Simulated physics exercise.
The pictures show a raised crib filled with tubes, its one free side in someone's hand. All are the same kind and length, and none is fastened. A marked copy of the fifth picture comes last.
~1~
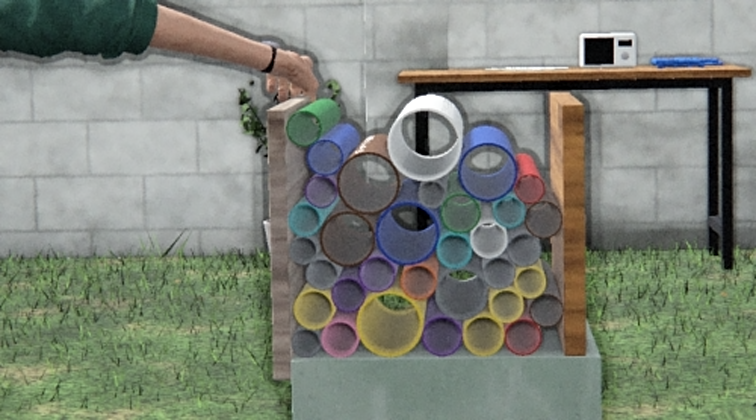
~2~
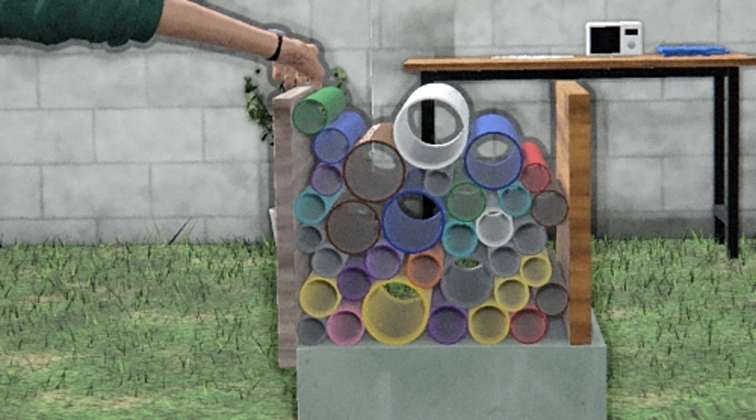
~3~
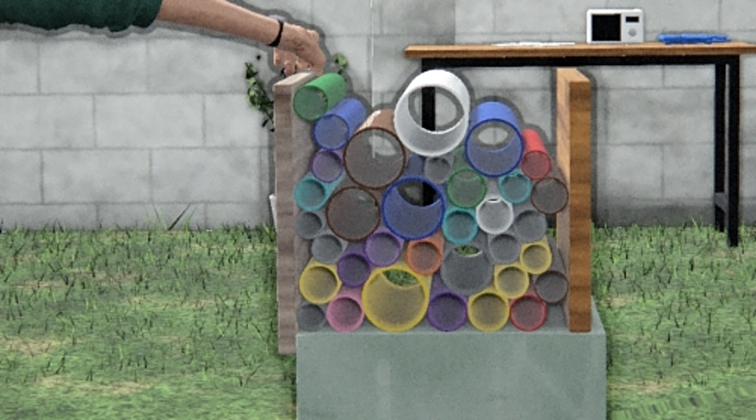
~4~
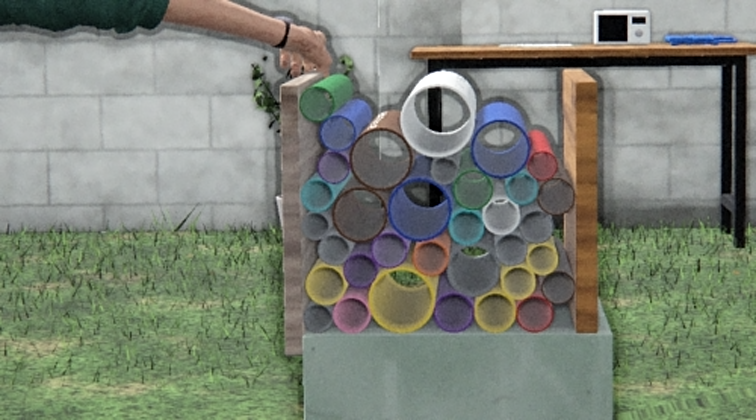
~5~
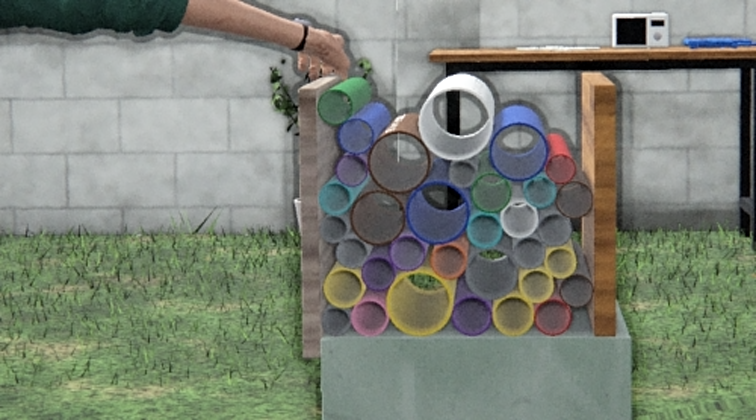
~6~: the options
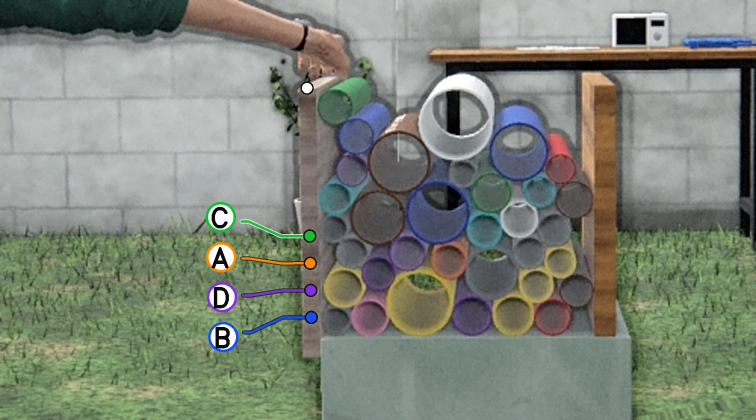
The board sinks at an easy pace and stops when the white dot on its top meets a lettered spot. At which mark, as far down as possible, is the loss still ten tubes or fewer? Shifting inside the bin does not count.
The last mark within the limit is D.
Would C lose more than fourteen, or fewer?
Fewer than fourteen.
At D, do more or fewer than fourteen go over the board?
It loses fewer than fourteen.
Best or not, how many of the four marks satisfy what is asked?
Three of them.
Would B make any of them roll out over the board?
Yes, at B.
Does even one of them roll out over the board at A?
At A: Yes.
On the marked copy, A at (310, 263); B at (311, 317); C at (310, 236); D at (311, 290); the white dot at (307, 88).
With D. Early on, top of the board (318, 174).
Further on, top of the board (320, 269).
At the end, top of the board (320, 289), about seven out over the board.
As for the rest, A about five out over the board; B more than ten out over the board; C three out over the board.
